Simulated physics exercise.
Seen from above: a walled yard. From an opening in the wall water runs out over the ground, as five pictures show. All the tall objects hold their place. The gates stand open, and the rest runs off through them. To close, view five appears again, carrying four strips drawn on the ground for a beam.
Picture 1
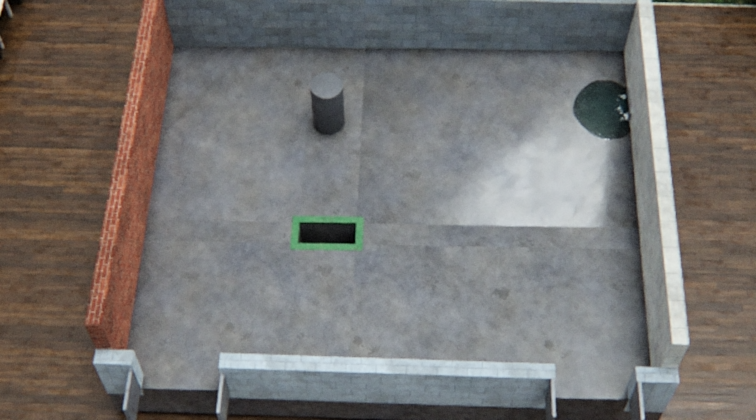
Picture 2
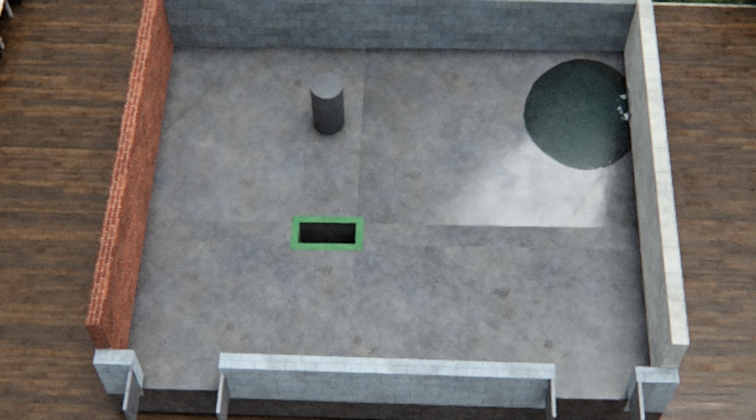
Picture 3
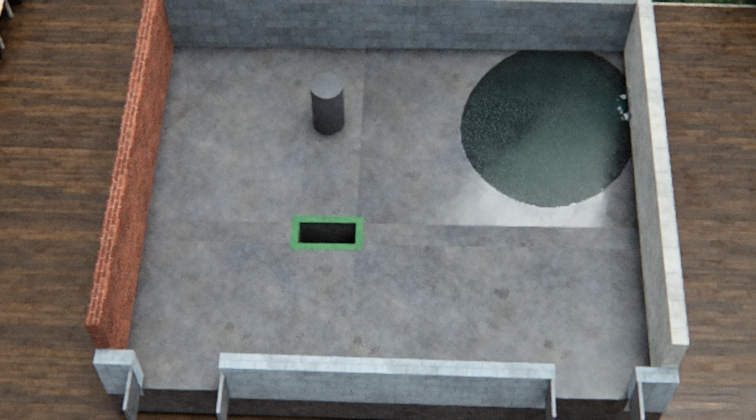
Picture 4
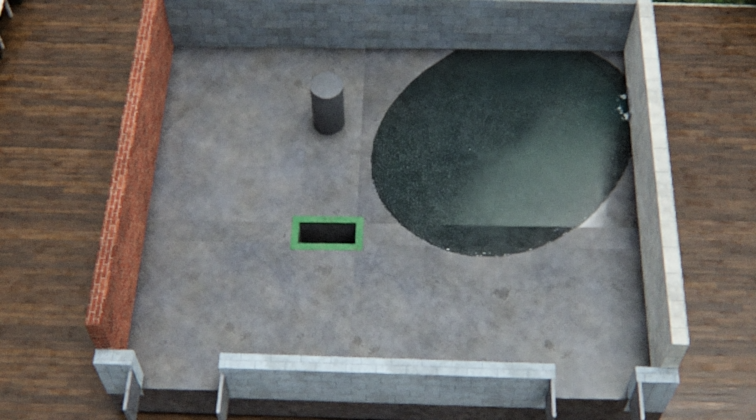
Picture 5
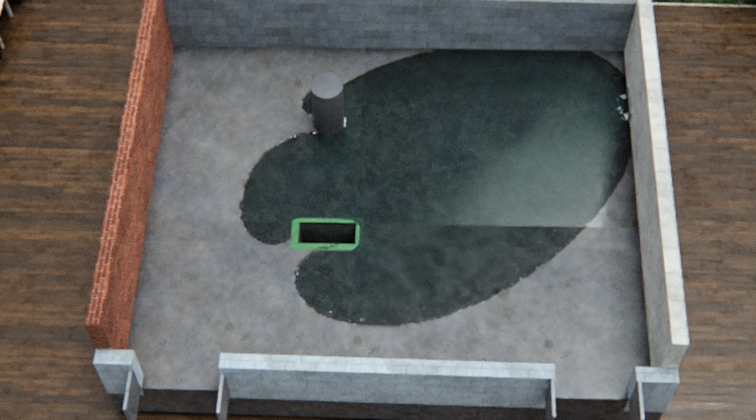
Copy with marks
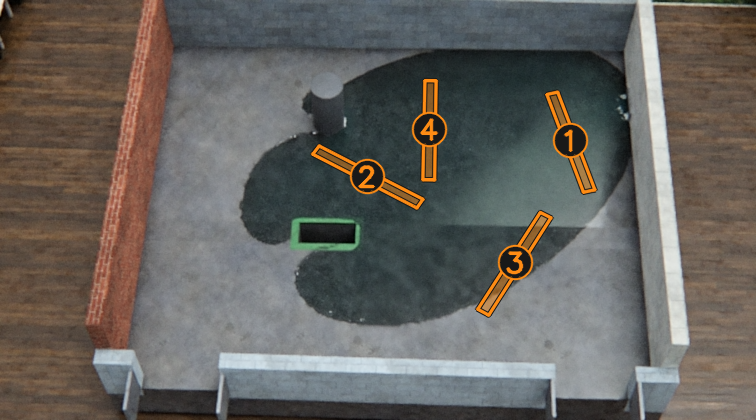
A walled yard with a grey concrete floor is seen from above by a still camera, with dark wooden planking on either side. A red brick wall stands on the left, pale walls line the other sides with gaps at the front, and a dark cylinder stands behind a green-edged rectangular pit. Dark green water spreads leftward from the right wall, wraps around the cylinder and enters the pit.
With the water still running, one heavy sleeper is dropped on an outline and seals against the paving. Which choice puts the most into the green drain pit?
I would pick place 3.
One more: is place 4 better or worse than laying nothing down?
Worse.
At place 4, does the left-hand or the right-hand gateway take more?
The left one.
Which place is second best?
It is 4.
In orange, 1 from (552, 93) to (589, 191); 2 from (316, 150) to (419, 203); 3 from (483, 312) to (545, 215); 4 from (428, 179) to (430, 80).
For place 1, about 9 % of the stream goes into the green drain pit, about 90 % out by the gates.
For place 2, about 5 % of the stream goes into the green drain pit, about 94 % out by the gates.
For place 3, about 26 % of the stream goes into the green drain pit, about 73 % out by the gates.
For place 4, about 14 % of the stream goes into the green drain pit, about 84 % out by the gates.
